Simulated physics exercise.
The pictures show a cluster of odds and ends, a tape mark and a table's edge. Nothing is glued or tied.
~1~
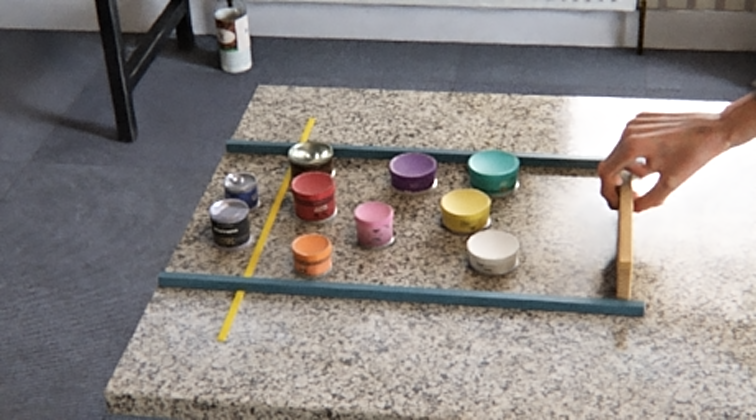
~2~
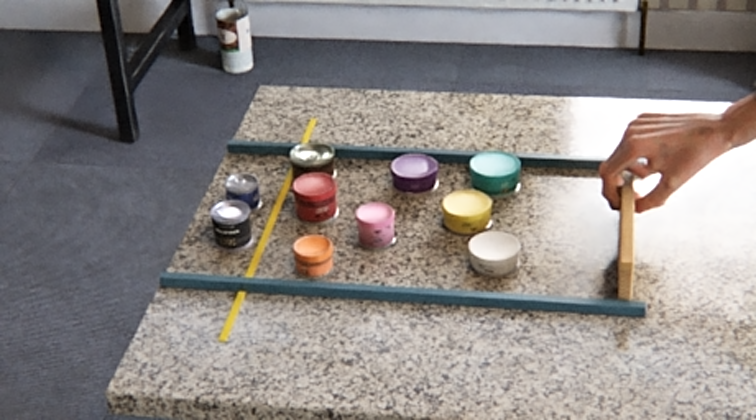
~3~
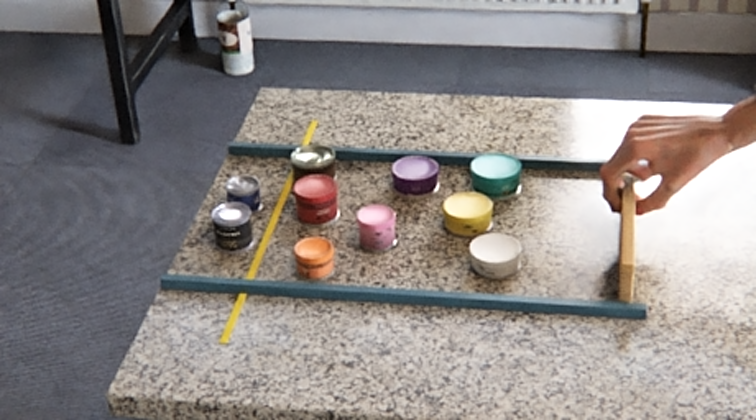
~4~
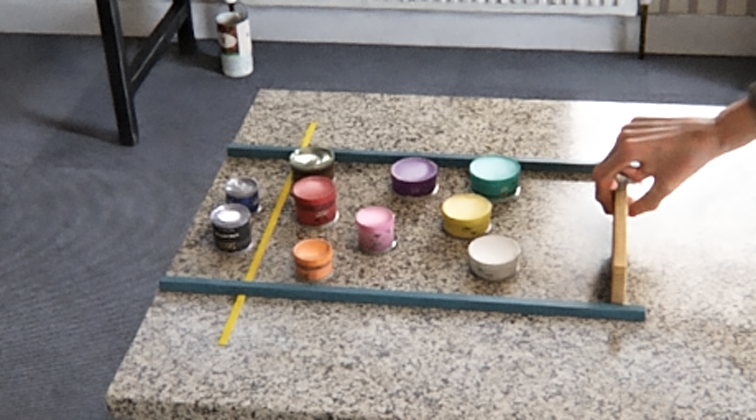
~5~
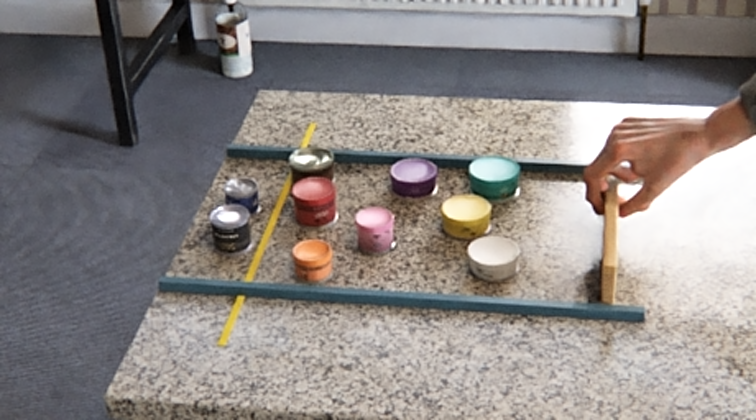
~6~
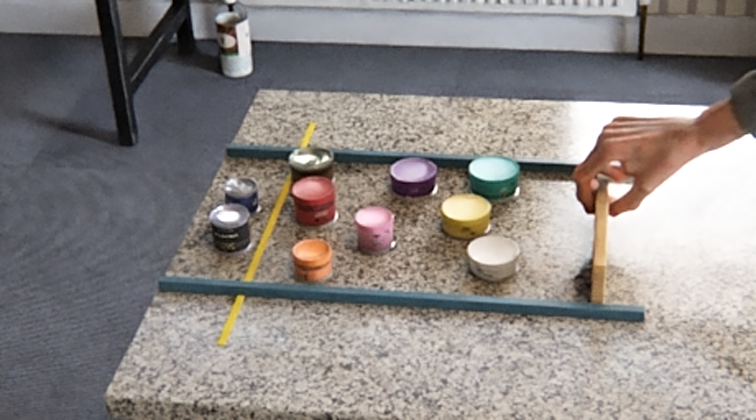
A wooden board, gripped from above by a hand, stands still at first at the right end of two blue-green strips on a speckled tabletop. The hand then slides it slightly left between the strips, toward the colourful little pots and tins, which stay in place around the yellow tape.
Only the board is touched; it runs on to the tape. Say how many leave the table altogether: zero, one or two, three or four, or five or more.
The number that fall off is one or two.
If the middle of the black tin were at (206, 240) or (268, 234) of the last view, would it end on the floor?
In that order, it stays on; holds on.
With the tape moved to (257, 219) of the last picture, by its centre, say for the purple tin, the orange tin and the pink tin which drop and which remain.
The purple tin drops off, the orange tin holds on, the pink tin is kept.
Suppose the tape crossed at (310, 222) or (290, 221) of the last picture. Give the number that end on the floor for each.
The counts: 0 and 1.
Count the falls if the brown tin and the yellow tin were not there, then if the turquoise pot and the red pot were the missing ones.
It would be 0 and 0.
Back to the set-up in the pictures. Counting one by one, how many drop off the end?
It comes to 1.
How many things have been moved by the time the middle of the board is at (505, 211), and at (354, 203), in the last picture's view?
At the one place 2, at the other 8.
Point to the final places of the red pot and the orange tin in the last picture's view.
The red pot stops around (201, 201); the orange tin around (226, 266).
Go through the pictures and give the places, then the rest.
The first frame shows blue tin (241, 193); black tin (231, 225); brown tin (312, 164); board (625, 212); tape (272, 215).
The second frame shows black tin (232, 226); purple tin (415, 175).
The third frame shows brown tin (314, 166); yellow tin (468, 215).
The fourth frame shows blue tin (243, 198); red pot (315, 203).
The fifth frame shows black tin (231, 230); turquoise pot (494, 179).
The sixth frame shows blue tin (242, 198); black tin (231, 230); brown tin (312, 168); board (601, 216); tape (273, 220).
Soon after, none off yet; blue tin at rest near (242, 198); black tin at rest near (231, 230); brown tin at rest near (312, 168).
After that, none off yet; blue tin at rest near (242, 198); black tin at rest near (231, 230); brown tin displaced about its own width near (283, 165).
In the end, the number that fall off is one or two; gone, blue tin.
